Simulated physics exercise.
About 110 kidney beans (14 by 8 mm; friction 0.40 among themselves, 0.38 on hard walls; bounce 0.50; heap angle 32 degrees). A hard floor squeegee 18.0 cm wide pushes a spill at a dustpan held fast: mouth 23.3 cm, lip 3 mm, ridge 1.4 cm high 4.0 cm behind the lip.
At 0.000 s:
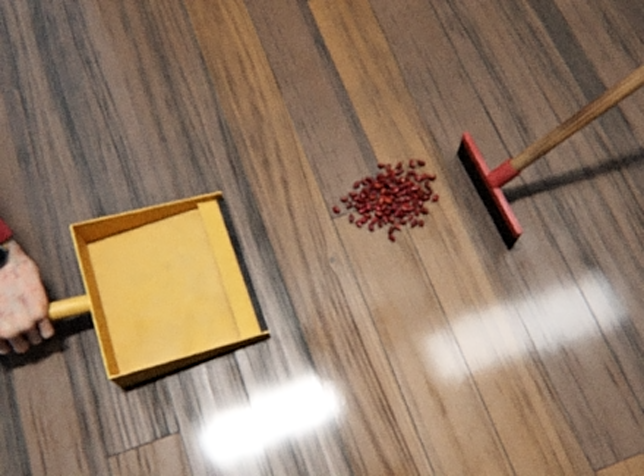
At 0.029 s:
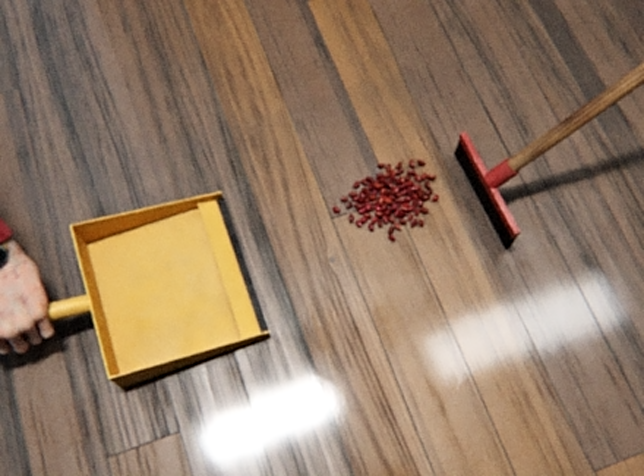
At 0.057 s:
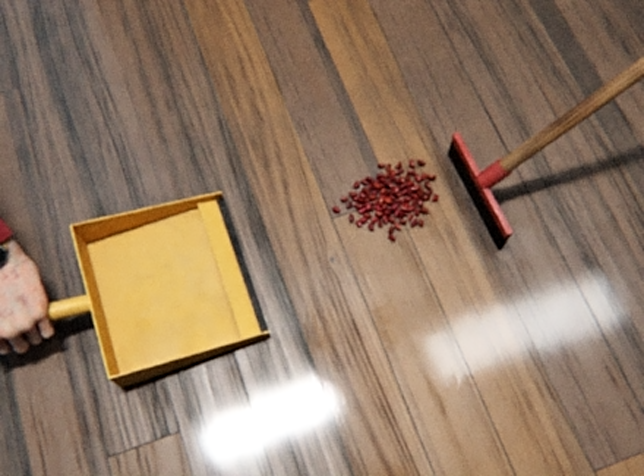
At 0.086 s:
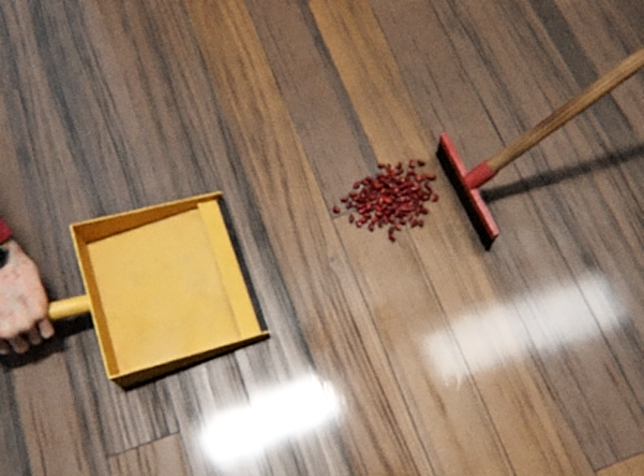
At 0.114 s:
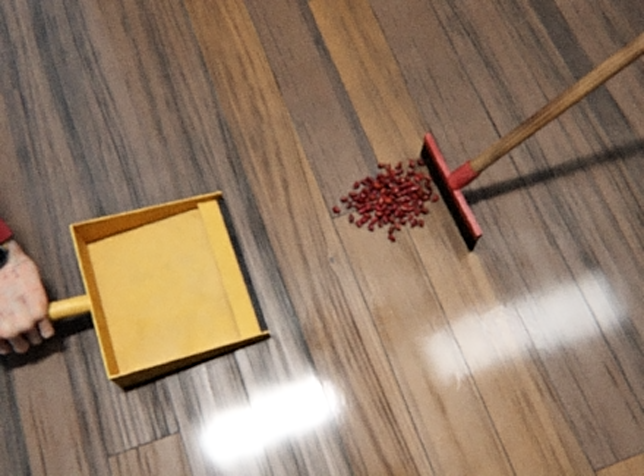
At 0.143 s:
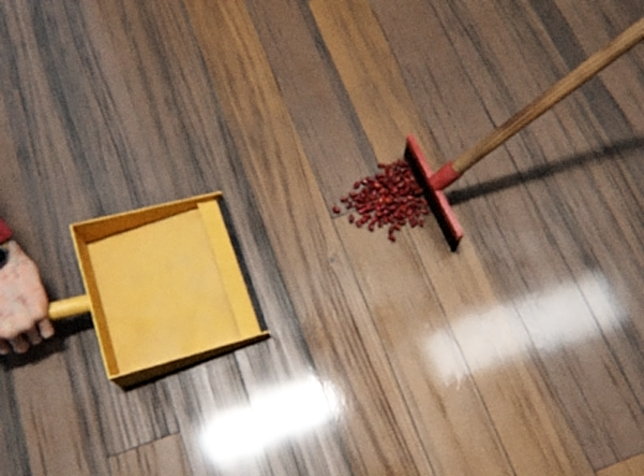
A red squeegee slides left across the wood floor and pushes into a pile of beans.
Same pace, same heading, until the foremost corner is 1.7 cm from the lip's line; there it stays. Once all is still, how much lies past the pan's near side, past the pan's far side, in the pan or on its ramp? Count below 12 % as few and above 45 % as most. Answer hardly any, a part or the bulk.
Past the pan's near side: Hardly any; past the pan's far side: A part; in the pan or on its ramp: A part.
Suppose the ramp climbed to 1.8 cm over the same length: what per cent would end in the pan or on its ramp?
In that case some 25 per cent.
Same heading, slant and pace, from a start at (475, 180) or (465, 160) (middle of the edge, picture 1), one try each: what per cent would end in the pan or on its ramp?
About 20 and 10 per cent.
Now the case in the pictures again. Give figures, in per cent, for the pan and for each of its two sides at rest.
Near side 5; far side 25; pan 30.
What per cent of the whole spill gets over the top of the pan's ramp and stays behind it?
About 10 per cent.
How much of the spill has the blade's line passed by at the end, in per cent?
About 5 per cent.
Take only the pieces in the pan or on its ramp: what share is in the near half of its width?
About 20 per cent.
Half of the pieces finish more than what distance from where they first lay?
Roughly 28 cm.
After 0.31 s, middle of the blade 15 cm from the lip; 0 % over the lip, far side 10 %, near side 0 %.
After 0.42 s, middle of the blade 6 cm from the lip; 0 % over the lip, far side 20 %, near side 0 %.
After 0.66 s, middle of the blade 2 cm from the lip; 30 % over the lip, far side 25 %, near side 5 %.
At rest (2.7 s), near side 5 %, far side 25 %, pan 30 %, in front of the lip or behind the blade 40 %.
